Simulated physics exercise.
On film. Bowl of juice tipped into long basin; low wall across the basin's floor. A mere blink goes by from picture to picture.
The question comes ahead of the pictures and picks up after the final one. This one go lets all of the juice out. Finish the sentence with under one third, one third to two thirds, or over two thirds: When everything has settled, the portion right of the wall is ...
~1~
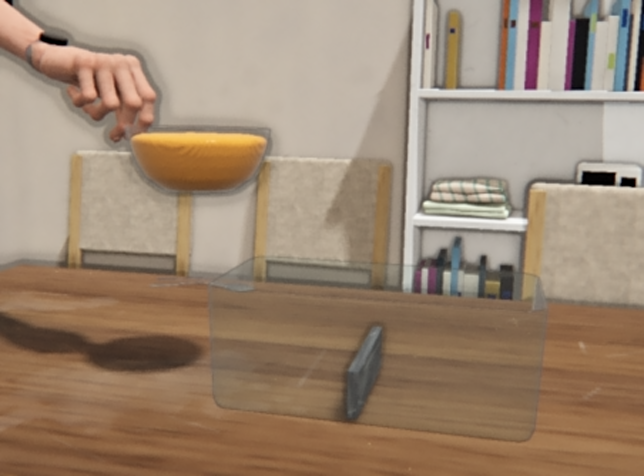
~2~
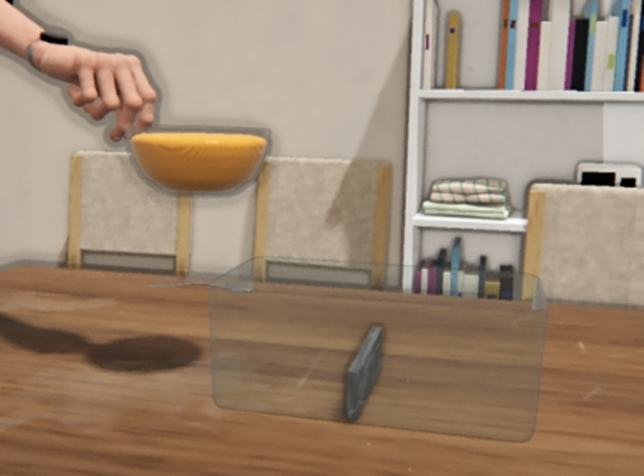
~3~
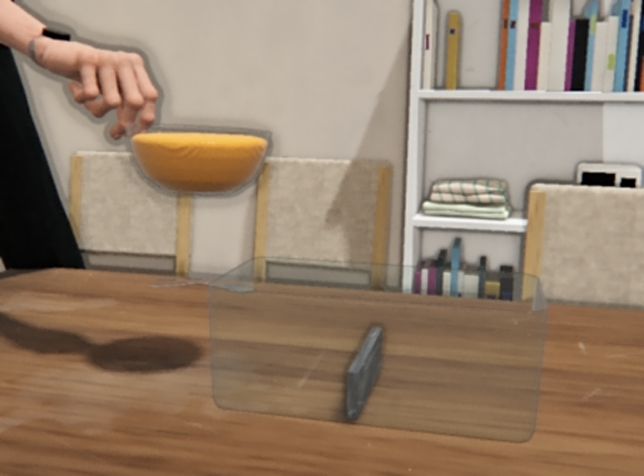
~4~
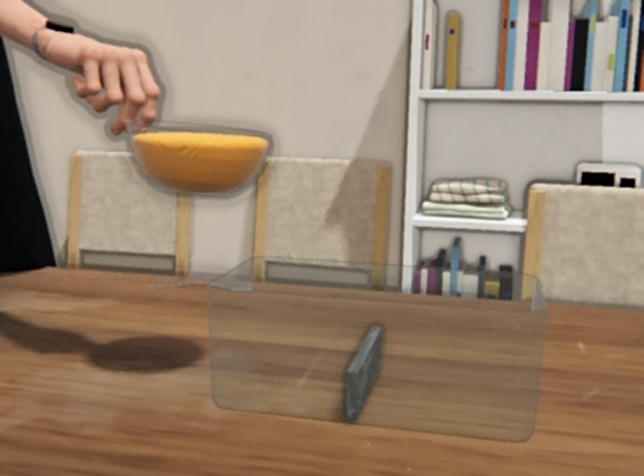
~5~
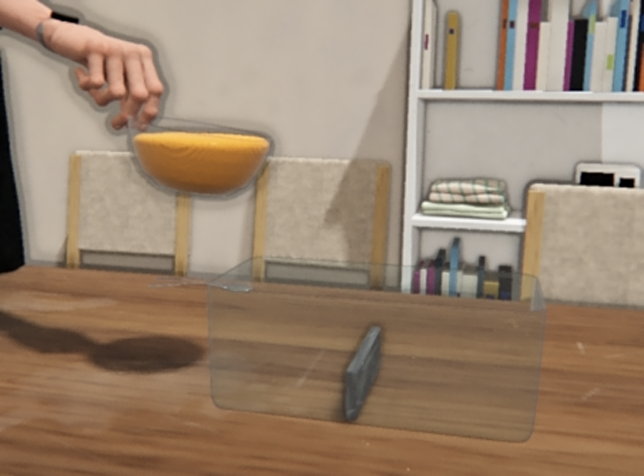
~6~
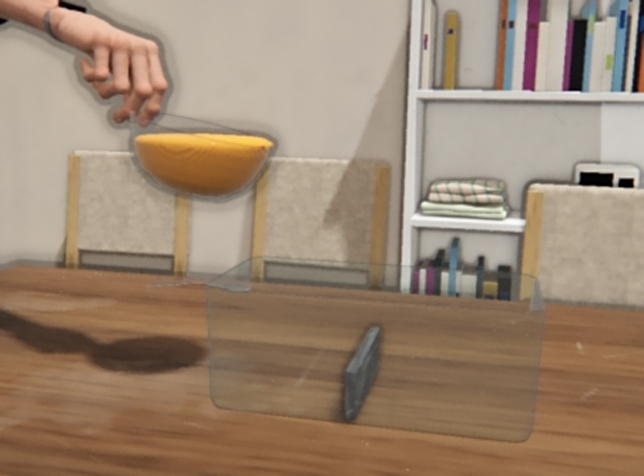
When everything has settled, the portion right of the wall is under one third.
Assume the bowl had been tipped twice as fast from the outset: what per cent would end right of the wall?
I'd estimate about 5 percent ends up there.
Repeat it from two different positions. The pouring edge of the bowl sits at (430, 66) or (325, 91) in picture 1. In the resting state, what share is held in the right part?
First about 90, then 75 per cent.
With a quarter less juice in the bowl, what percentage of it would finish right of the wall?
About 5 percent.
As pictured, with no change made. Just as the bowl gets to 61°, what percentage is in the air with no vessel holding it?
It's close to 30 %.
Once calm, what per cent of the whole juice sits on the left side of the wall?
100 % or thereabouts.
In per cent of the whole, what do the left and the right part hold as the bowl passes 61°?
Roughly 35 % on the left side and 0 % on the right side.
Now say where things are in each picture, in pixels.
In the first picture, tilt 0°; pouring edge (267, 131); surface from (140, 136) to (265, 140); the long basin's rim runs from (232, 271) to (542, 293); the wall's top is at (366, 348).
In the second picture, tilt 1°; pouring edge (267, 132); surface from (140, 136) to (265, 140).
In the third picture, tilt 2°; pouring edge (267, 135); surface from (141, 136) to (265, 141).
In the fourth picture, tilt 5°; pouring edge (268, 138); surface from (142, 136) to (266, 141).
In the fifth picture, tilt 9°; pouring edge (268, 143); surface from (143, 136) to (269, 142).
In the sixth picture, tilt 13°; pouring edge (269, 149); surface from (144, 137) to (270, 144); 1 per cent is over the edge.
A moment on, the bowl is tipped part way and 38 per cent is still to pour, 33 is left of the wall and 0 right of it.
Next, the bowl is tipped on its side and 2 per cent is still to pour, 92 is left of the wall and 2 right of it.
Then the bowl is tipped right over and 0 per cent is still to pour, 98 is left of the wall and 2 right of it.
Later the bowl is tipped right over and 0 per cent is still to pour, 98 is left of the wall and 2 right of it.
At rest 98 per cent lies left of the wall, 2 right of it and 0 outside.
